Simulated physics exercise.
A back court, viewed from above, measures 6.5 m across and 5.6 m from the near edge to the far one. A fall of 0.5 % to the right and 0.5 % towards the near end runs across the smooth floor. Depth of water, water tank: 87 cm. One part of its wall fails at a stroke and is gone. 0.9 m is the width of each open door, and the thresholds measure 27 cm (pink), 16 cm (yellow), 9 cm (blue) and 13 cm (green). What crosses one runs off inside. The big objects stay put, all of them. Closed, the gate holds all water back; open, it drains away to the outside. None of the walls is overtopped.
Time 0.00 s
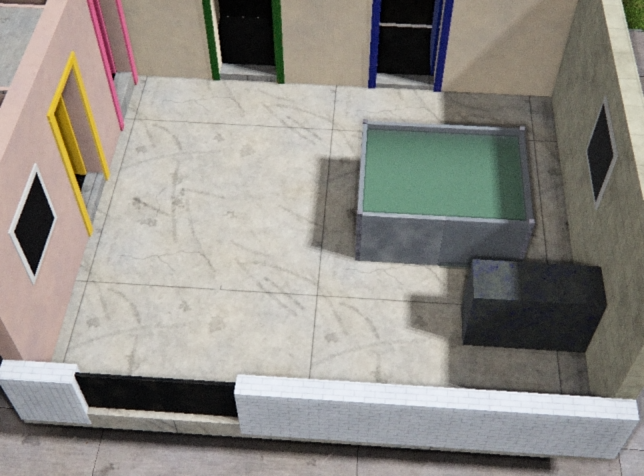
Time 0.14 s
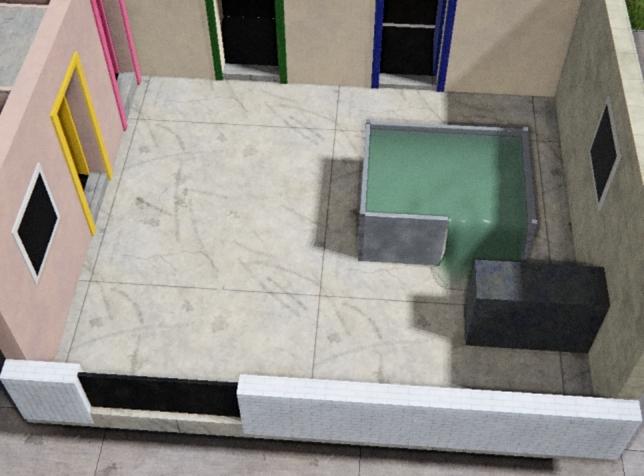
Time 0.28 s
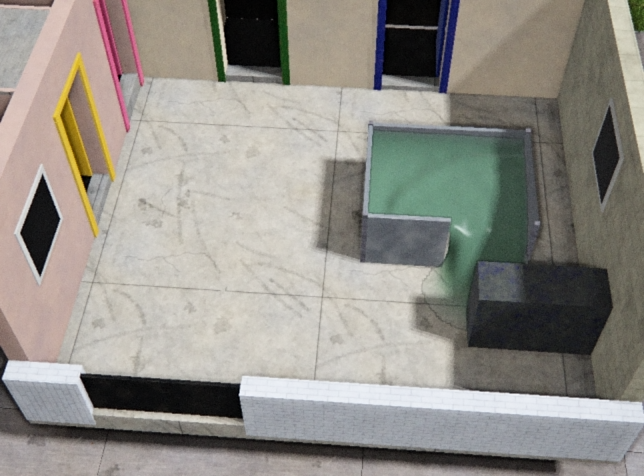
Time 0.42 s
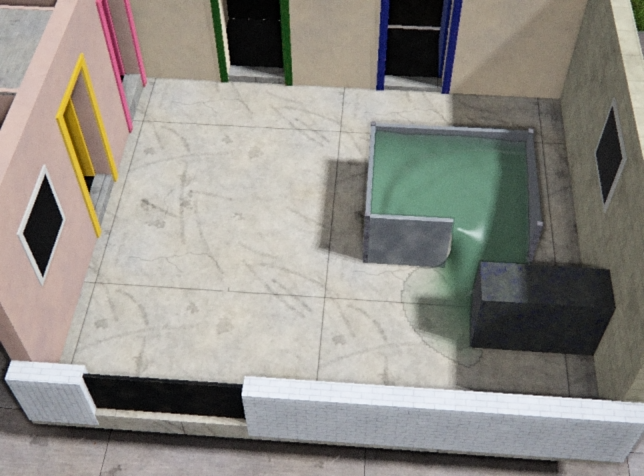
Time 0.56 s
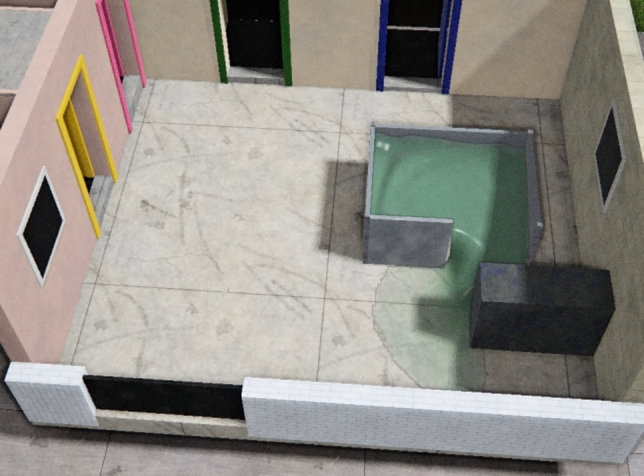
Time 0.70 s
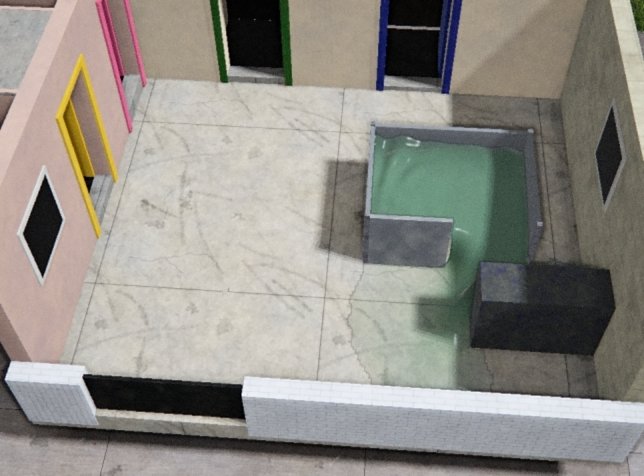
The clip shows a walled court with a tank of green water; part of the tank's front wall disappears, and water pours through the gap, spreading across the pale floor past a dark block towards the low white near wall.
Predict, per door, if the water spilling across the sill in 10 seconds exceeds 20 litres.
Prediction: The pink door does not exceed 20 litres; the yellow door does not exceed 20 litres; the blue door does not exceed 20 litres; the green door does not exceed 20 litres.
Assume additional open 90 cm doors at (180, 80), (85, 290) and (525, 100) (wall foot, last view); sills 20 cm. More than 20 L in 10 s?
Well, the first is on the low side, the second is on the low side, and the third is on the high side.
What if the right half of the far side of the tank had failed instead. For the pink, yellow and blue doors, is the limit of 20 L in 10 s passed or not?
Then: Pink short of it, yellow short of it, blue beyond it.
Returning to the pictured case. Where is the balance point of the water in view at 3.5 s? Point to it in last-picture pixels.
Centre: Roughly (409, 239) px.
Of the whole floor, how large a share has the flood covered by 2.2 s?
45 %.
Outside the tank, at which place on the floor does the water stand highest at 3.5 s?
Pixel (561, 107), about.
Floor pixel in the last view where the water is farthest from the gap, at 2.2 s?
Around pixel (51, 393).
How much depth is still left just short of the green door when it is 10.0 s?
It's some 8.0 centimetres deep.
After 1.4 s water covers 25 % of the floor and is deepest (72 cm) near (573, 313); pink door not reached, yellow door not reached, blue door not reached, green door not reached.
After 2.2 s water covers 45 % of the floor and is deepest (55 cm) near (561, 107); pink door not reached, yellow door not reached, blue door not reached, green door not reached.
After 3.5 s water covers 70 % of the floor and is deepest (36 cm) near (561, 107); pink door not reached, yellow door 8 cm at the sill, 0 L in, blue door 9 cm at the sill, 0 L in, green door not reached.
After 6.0 s water covers 95 % of the floor and is deepest (21 cm) near (147, 78); pink door 14 cm at the sill, 0 L in, yellow door 6 cm at the sill, 0 L in, blue door 6 cm at the sill, 0 L in, green door 3 cm at the sill, 0 L in.
After 10.0 s water covers 100 % of the floor and is deepest (14 cm) near (371, 139); pink door 8 cm at the sill, 0 L in, yellow door 9 cm at the sill, 0 L in, blue door 4 cm at the sill, 0 L in, green door 8 cm at the sill, 1 L in.
